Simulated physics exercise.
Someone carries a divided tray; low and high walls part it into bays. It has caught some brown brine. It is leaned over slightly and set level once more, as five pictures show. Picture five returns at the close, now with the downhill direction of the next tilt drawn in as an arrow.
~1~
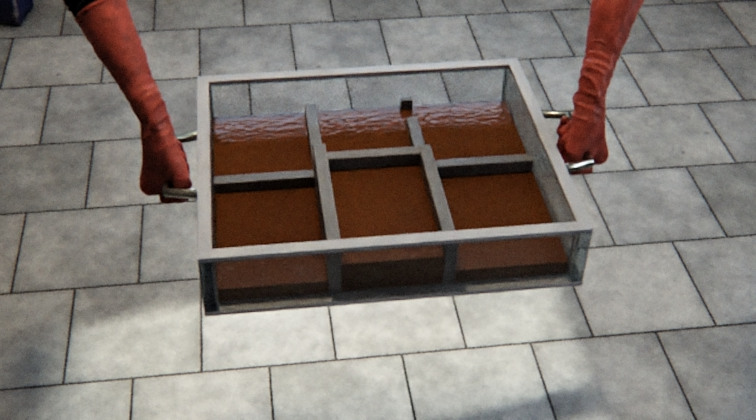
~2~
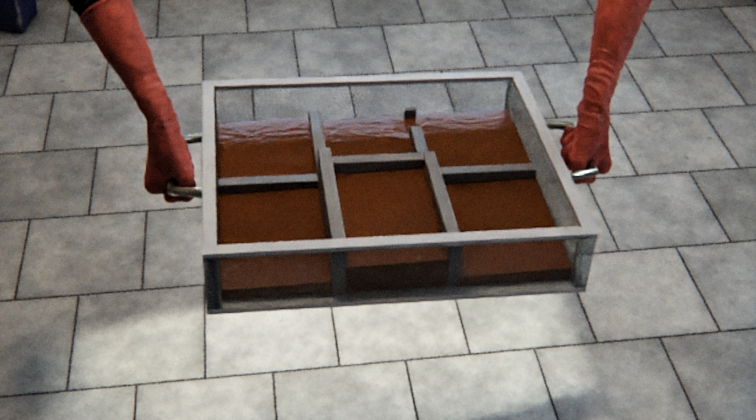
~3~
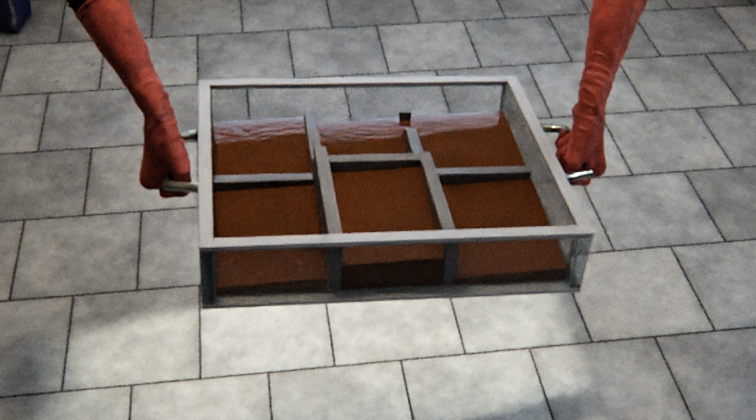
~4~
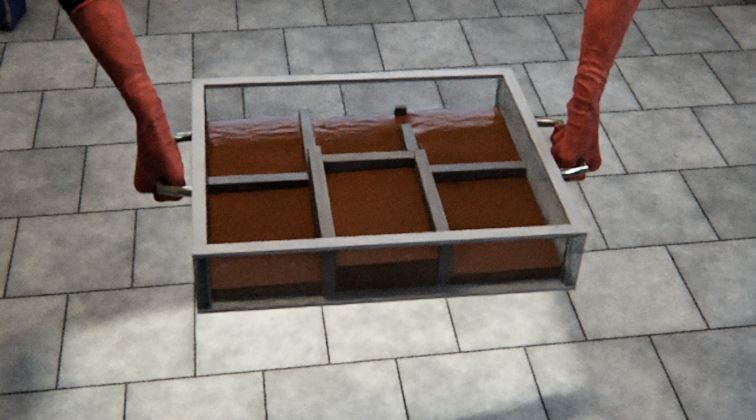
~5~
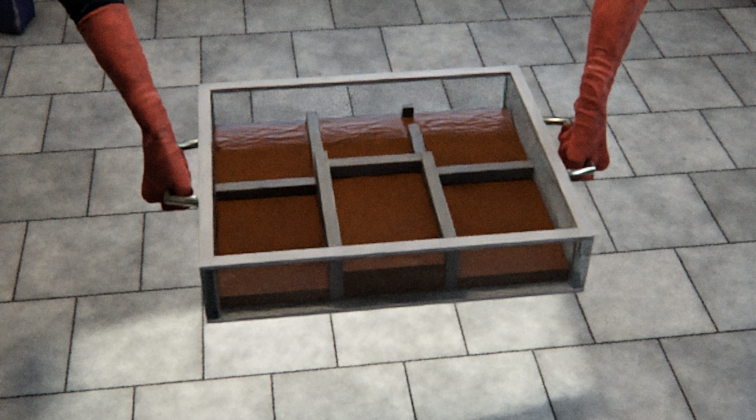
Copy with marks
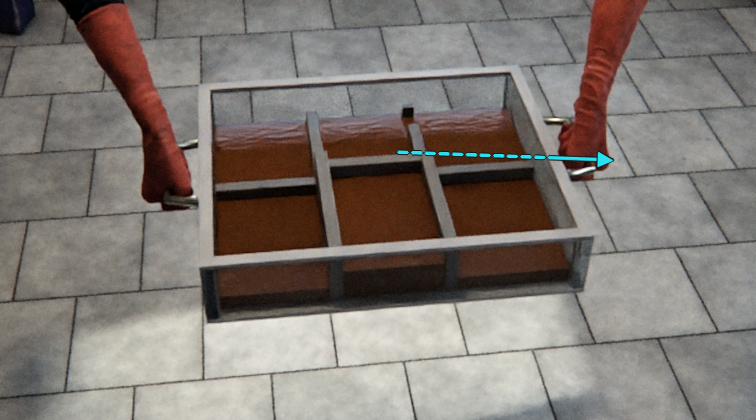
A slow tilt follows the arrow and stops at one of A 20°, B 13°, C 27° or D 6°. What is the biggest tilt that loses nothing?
That is angle A.
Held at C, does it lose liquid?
Yes, it does.
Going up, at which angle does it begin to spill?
The answer is C.
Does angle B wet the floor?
No, that is safe.
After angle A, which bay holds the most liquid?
The front right bay.
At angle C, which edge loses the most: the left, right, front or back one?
The right rim.
The arrow ends at (607, 159).
With A, nothing spills; the front right bay holds the most.
With B, nothing spills; the front middle bay holds the most.
With C, about 10 % goes over the rim.
With D, nothing spills; the front middle bay holds the most.
